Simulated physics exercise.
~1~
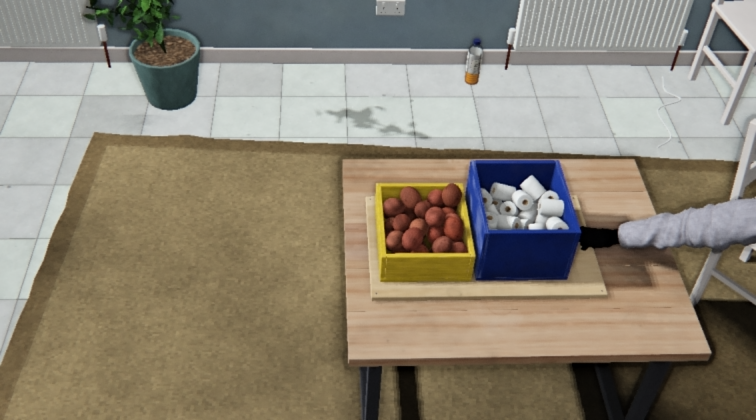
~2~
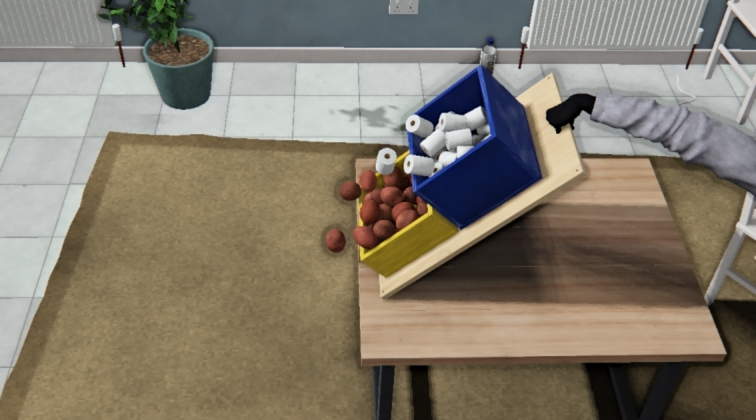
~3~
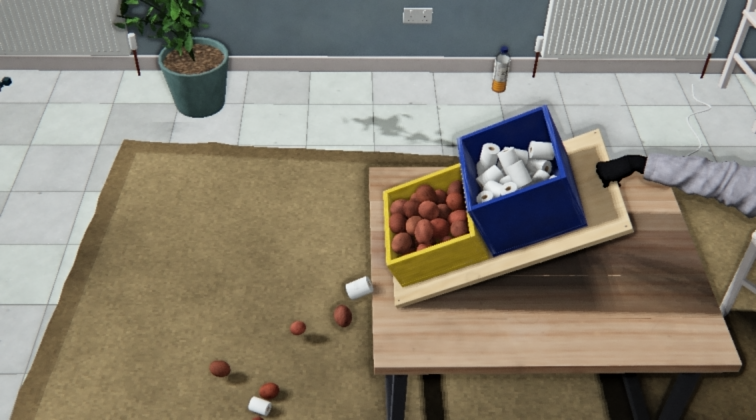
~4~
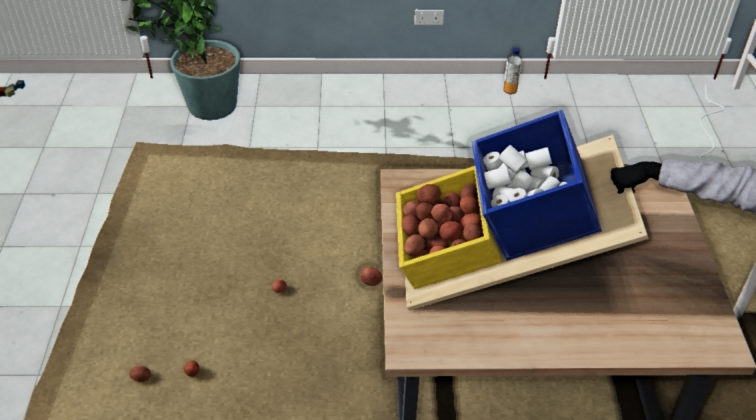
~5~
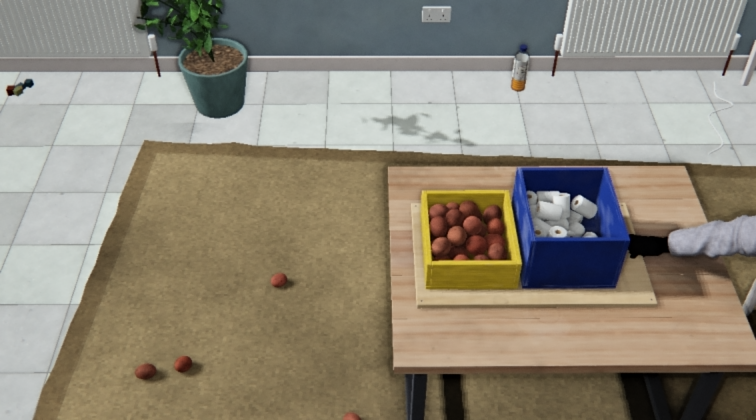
Several red potatoes and a couple of white paper rolls tumbled onto the rug as a gloved hand tipped a board holding yellow and blue containers steeply left, then lowered it flat on the table, leaving both containers still well filled.
